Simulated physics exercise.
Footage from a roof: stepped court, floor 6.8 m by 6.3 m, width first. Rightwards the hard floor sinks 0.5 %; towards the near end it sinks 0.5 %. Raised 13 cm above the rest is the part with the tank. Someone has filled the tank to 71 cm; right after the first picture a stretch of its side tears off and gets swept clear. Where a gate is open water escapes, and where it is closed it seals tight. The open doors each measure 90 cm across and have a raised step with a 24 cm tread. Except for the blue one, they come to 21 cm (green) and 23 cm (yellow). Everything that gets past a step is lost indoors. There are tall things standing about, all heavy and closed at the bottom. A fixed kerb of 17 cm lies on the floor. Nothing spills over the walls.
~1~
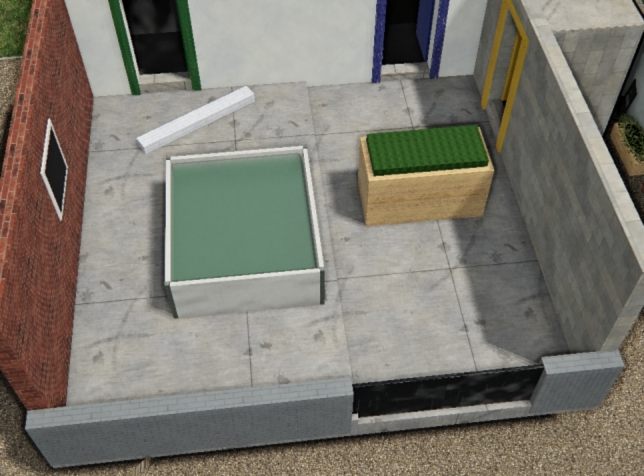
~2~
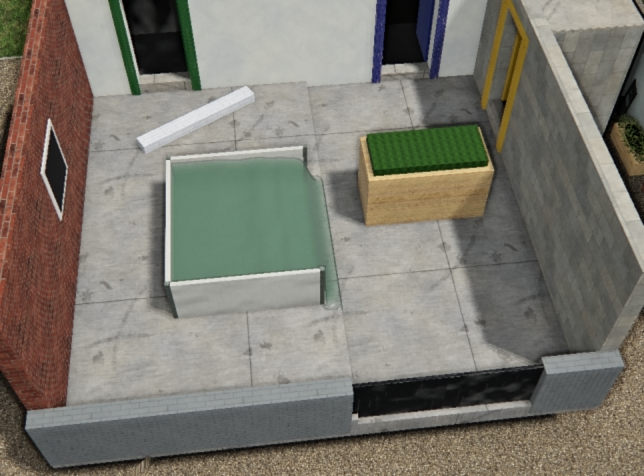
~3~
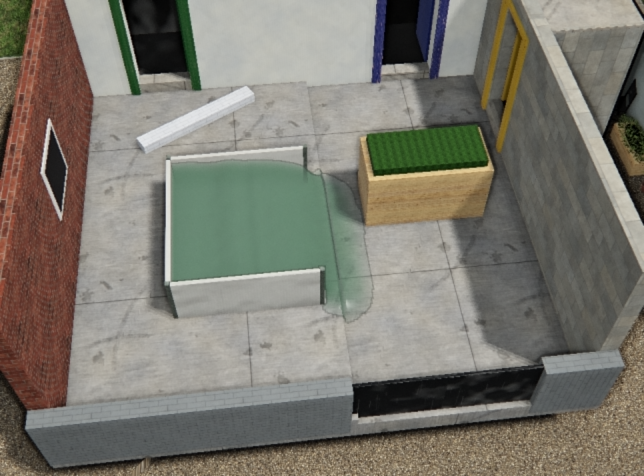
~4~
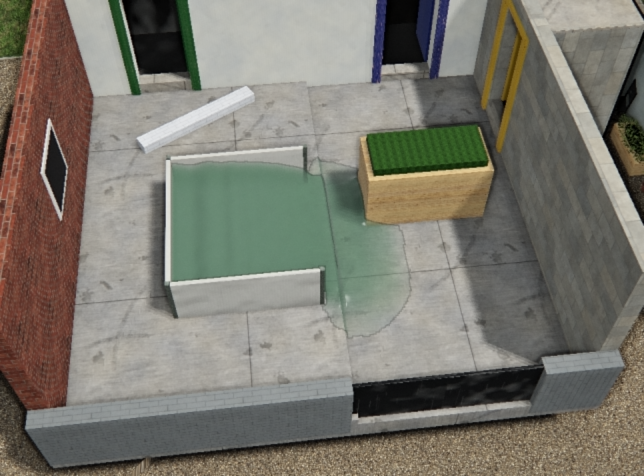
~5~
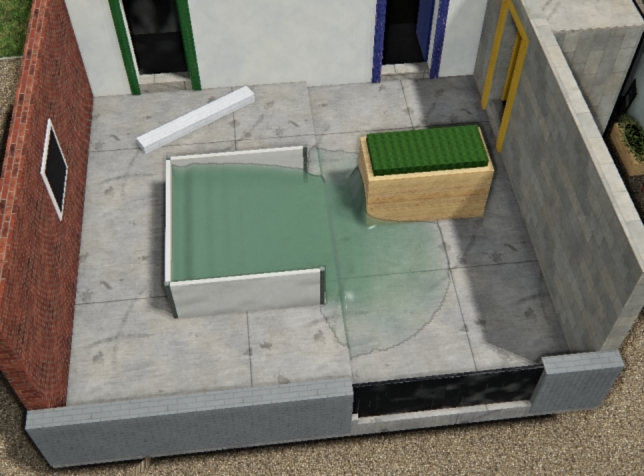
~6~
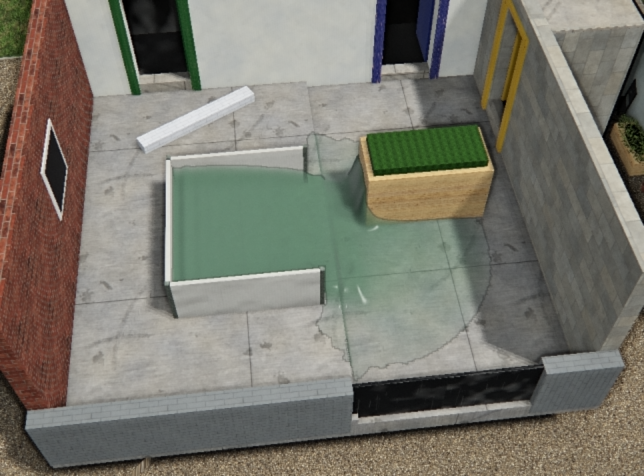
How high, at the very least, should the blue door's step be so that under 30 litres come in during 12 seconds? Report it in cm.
It should be at least 14.5 cm or so.
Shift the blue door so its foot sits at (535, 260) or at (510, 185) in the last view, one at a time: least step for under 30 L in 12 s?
33 and 14.5 cm.
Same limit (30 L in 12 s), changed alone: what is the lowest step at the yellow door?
For yellow: Close to 16 cm.
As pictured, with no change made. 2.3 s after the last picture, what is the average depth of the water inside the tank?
On average, around 14 cm.
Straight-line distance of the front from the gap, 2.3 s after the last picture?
The front sits around 4.6 m out.
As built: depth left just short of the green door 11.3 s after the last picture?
About 1.0 cm.
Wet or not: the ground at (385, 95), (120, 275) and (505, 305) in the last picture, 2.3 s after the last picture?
Well, in sequence they're soaked, bone-dry and soaked.
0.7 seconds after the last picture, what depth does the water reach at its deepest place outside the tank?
Up to some 53 centimetres, I'd say.
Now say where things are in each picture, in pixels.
The tank at (241, 215) is whole and still, 71 cm deep; the blue door at (409, 34) is dry, in the first frame.
The front is at (340, 299), 0.3 m from the gap at (311, 227); 0.6 m2 of floor is wet, 71 cm left at the back, in the second frame.
The gap is at (311, 230), the front 0.7 m out at (367, 294); the back of the tank holds 71 cm, in the third frame.
The front is at (404, 274), 1.3 m from the gap at (311, 231); 3.1 m2 of floor is wet, 69 cm left at the back, in the fourth frame.
The gap is at (311, 231), the front 1.9 m out at (442, 263); the back of the tank holds 61 cm, in the fifth frame.
Water pours out at (311, 232) and has run 2.6 m, to (484, 253); about 8 cm deep outside, 60 cm at the back; the blue door at (409, 34), 4.1 m from the gap, is still 1.7 m from the nearest water, in the sixth frame.
Then, 0.7 s after the last picture water covers 35 % of the floor, deepest (53 cm) near (353, 215); it has not reached the blue door.
Then, 2.3 s after the last picture water covers 45 % of the floor, deepest (39 cm) near (572, 384); 15 cm at the blue door, 1 litre in over its 17 cm step.
Then, 11.3 s after the last picture water covers 90 % of the floor, deepest (20 cm) near (528, 255); 12 cm at the blue door, 17 litres in over its 17 cm step.
At the blue door as built, the water peaked near 22 cm, 3.1 s after the last picture.
With a step of 13 cm, 44 litres would have come in within the 12 s; with 17.5 cm, 15 litres. So under 30 litres takes about 14.5 cm.
